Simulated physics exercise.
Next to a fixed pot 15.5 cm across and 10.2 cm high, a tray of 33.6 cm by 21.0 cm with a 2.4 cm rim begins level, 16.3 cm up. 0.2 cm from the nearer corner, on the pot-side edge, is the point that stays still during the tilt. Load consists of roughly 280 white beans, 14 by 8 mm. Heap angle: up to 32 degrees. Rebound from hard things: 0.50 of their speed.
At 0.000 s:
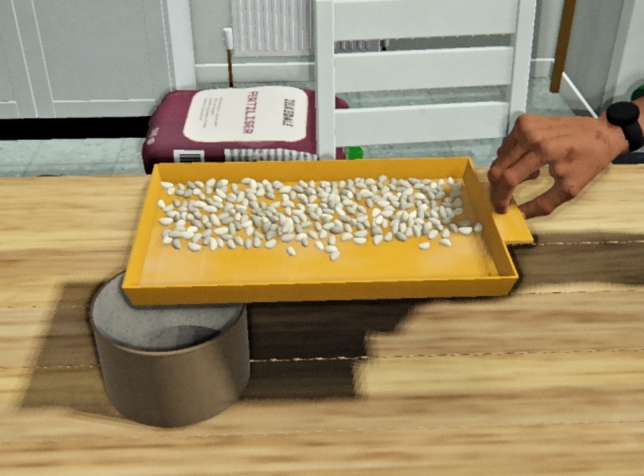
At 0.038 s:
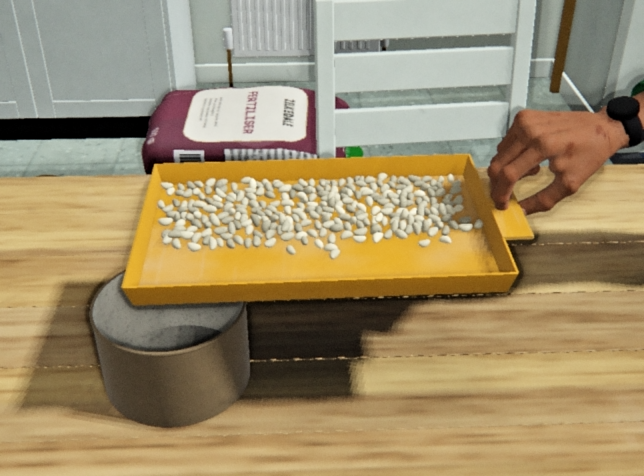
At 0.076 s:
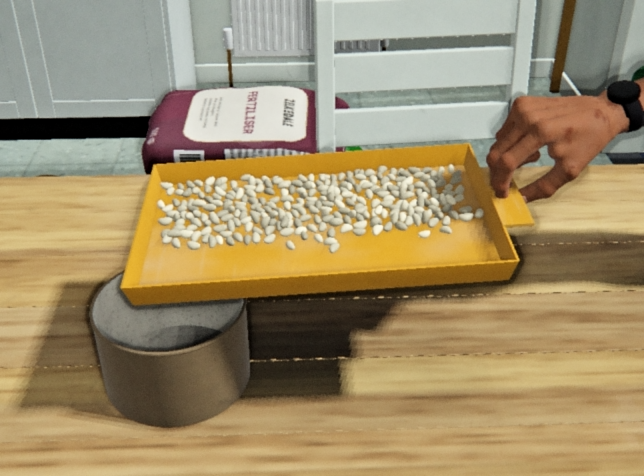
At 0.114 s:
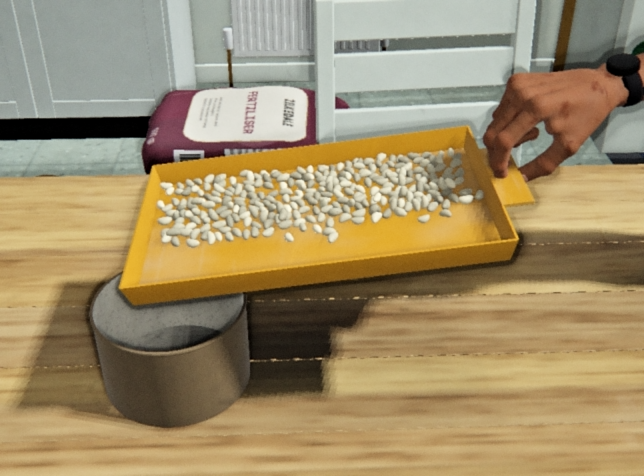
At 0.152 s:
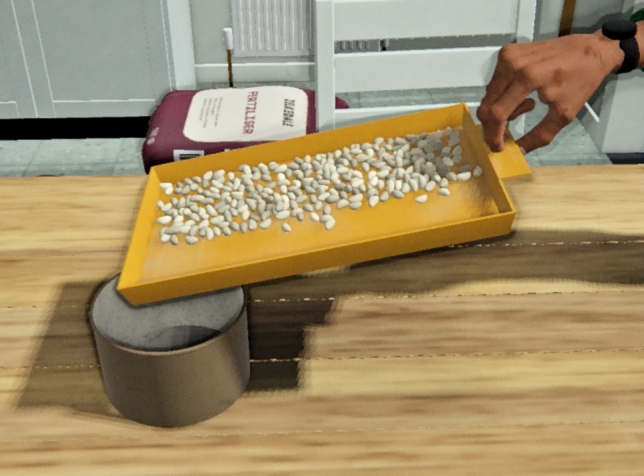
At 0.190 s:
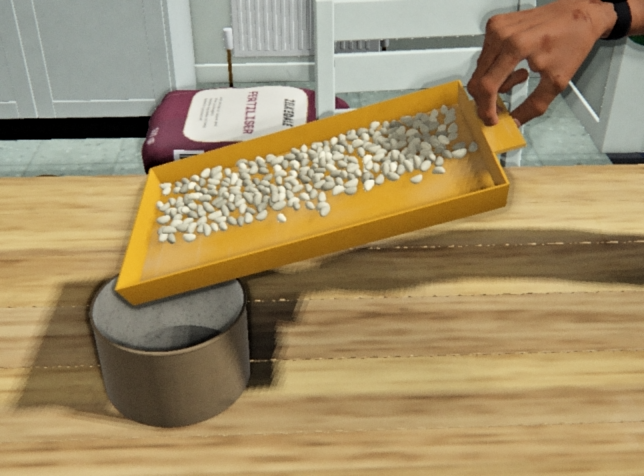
A hand lifts the right end of a yellow tray of white beans, tilting it leftward.
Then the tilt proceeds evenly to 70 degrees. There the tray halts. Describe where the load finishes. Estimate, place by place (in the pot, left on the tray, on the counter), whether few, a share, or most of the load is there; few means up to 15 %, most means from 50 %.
My estimate: Pot: Few, tray: A share, counter: Most.
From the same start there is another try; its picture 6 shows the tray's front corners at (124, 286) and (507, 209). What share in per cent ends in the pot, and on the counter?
Pot: 0, counter: 75.
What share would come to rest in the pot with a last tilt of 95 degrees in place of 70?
15 per cent.
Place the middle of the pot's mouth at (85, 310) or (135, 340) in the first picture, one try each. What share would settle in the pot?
Roughly 30 and 10 percent.
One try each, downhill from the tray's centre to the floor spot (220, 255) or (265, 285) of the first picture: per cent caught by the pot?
Roughly 0 per cent on the first try and 0 per cent on the second.
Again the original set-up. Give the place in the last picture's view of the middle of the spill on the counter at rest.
I'd put it near (12, 332).
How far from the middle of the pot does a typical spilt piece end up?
About 24 centimetres.
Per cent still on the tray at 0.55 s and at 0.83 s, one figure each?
In order, 100 and 30.
After 0.41 s, tilt 44 degrees; the tray holds 100 %, the pot 0 %.
After 0.55 s, tilt 62 degrees; the tray holds 100 %, the pot 0 %.
After 0.83 s, tilt 70 degrees; the tray holds 30 %, the pot 5 %.
By 2.4 s all is still; pot 5 %, tray 25 %, counter 70 %.
